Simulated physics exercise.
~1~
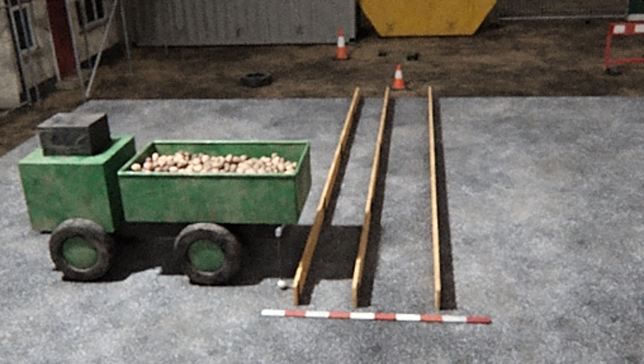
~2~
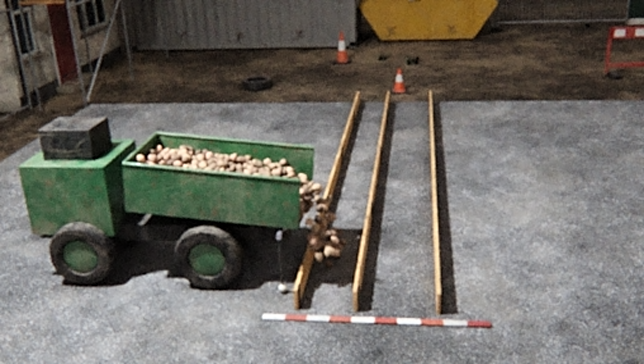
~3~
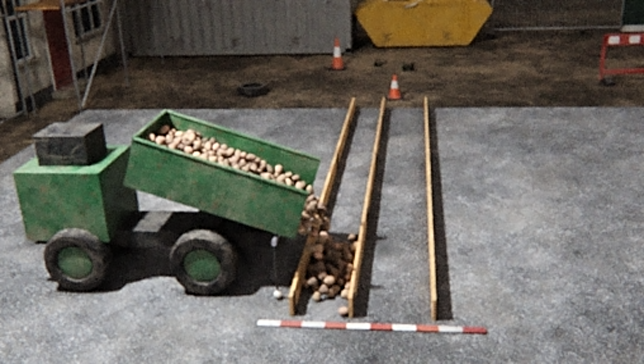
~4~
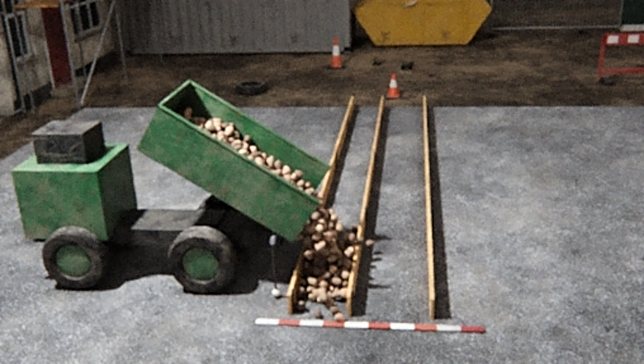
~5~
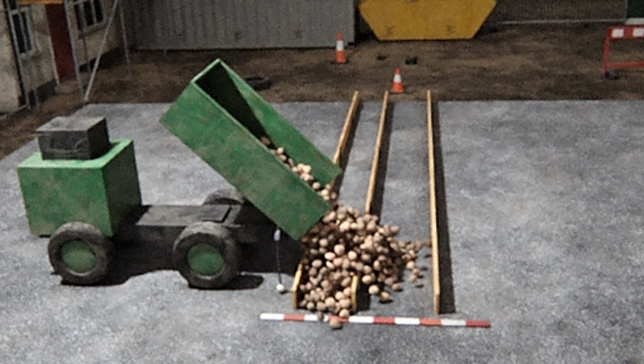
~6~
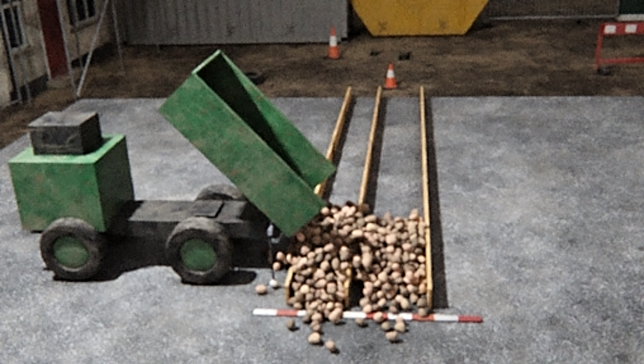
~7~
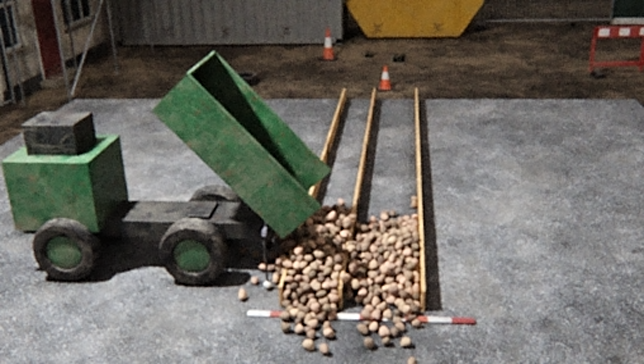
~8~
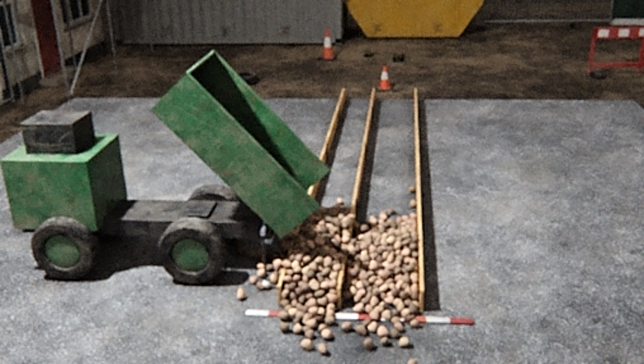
At first, a green tipping trailer full of pale, rounded stones stands level on grey ground, to the left of three long wooden planks. A few stones begin spilling from its right end as the bed starts to tilt. The bed swings up steadily, and the stones pour into the near bay, piling against the middle plank. With the bed steeper still, the heap spills over that plank into the far bay and forward across the striped staff. Finally the bed stays steeply raised and empty, with the stones resting across both bays, more in the near one.
